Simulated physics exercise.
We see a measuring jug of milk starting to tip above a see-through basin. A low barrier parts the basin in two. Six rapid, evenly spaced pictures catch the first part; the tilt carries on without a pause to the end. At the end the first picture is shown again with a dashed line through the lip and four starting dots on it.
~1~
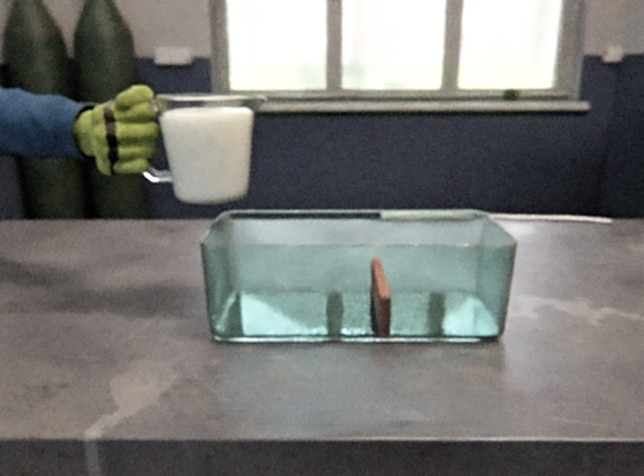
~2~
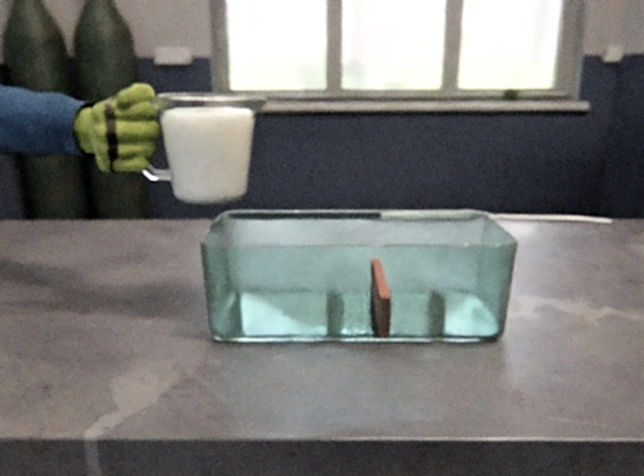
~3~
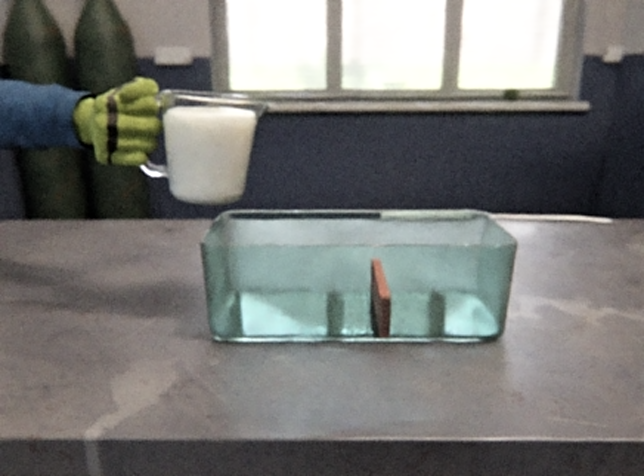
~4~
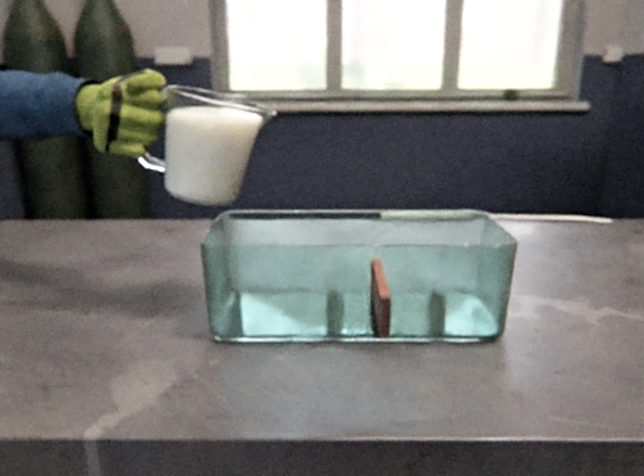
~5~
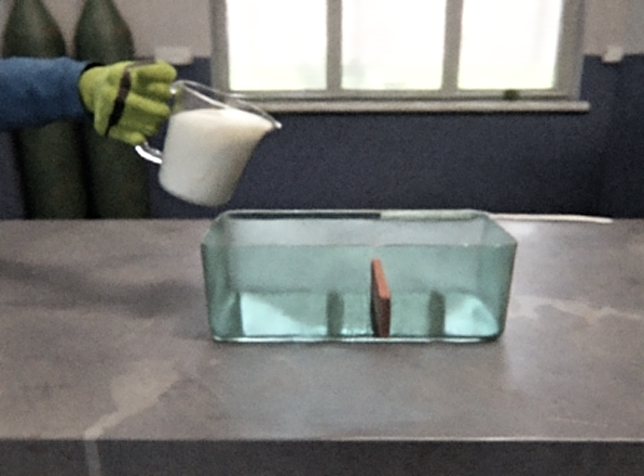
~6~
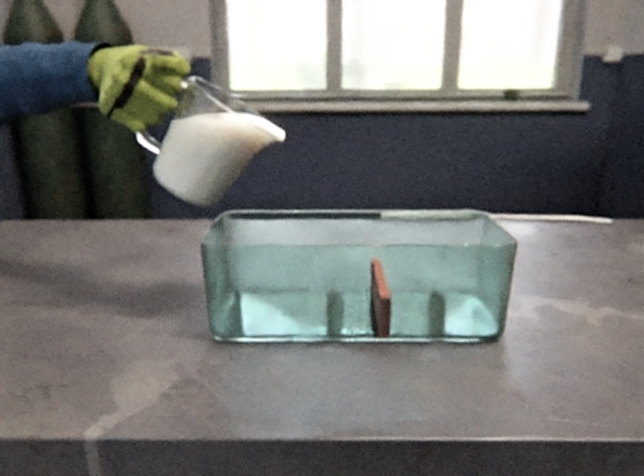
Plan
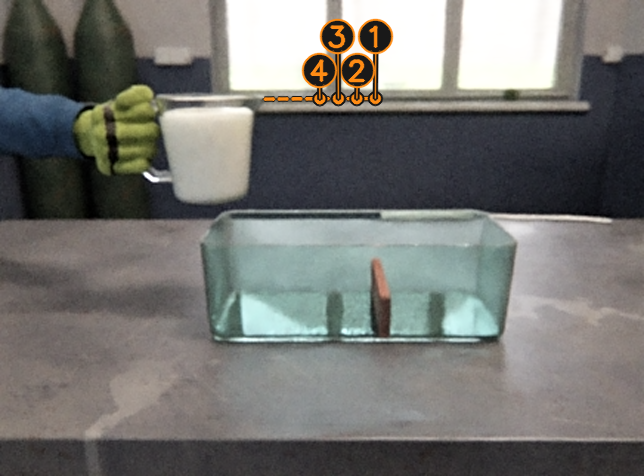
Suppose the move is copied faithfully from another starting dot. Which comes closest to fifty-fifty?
Place 3 does it best.
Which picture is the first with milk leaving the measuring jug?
Picture 6.
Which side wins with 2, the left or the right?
More ends on the right.
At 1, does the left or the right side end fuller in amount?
The right one.
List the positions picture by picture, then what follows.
In the first frame, upright, lip at (265, 99); basin from (211, 336) to (503, 336); top of the wall at (380, 276); nothing has left yet.
In the second frame, upright, lip at (266, 100); nothing has left yet.
In the third frame, tipped about 6°, lip at (270, 105); nothing has left yet.
In the fourth frame, tipped about 13°, lip at (275, 114); nothing has left yet.
In the fifth frame, tipped about 23°, lip at (279, 126); nothing has left yet.
In the sixth frame, tipped about 34°, lip at (282, 140); milk is over the lip, down to (282, 140).
In orange, 1 at (375, 98); 2 at (356, 98); 3 at (338, 98); 4 at (319, 98).
Choosing 1, about 5 % ends left of the wall and 94 % right of it.
Choosing 2, about 20 % ends left of the wall and 80 % right of it.
Choosing 3, about 55 % ends left of the wall and 44 % right of it.
Choosing 4, about 84 % ends left of the wall and 14 % right of it.
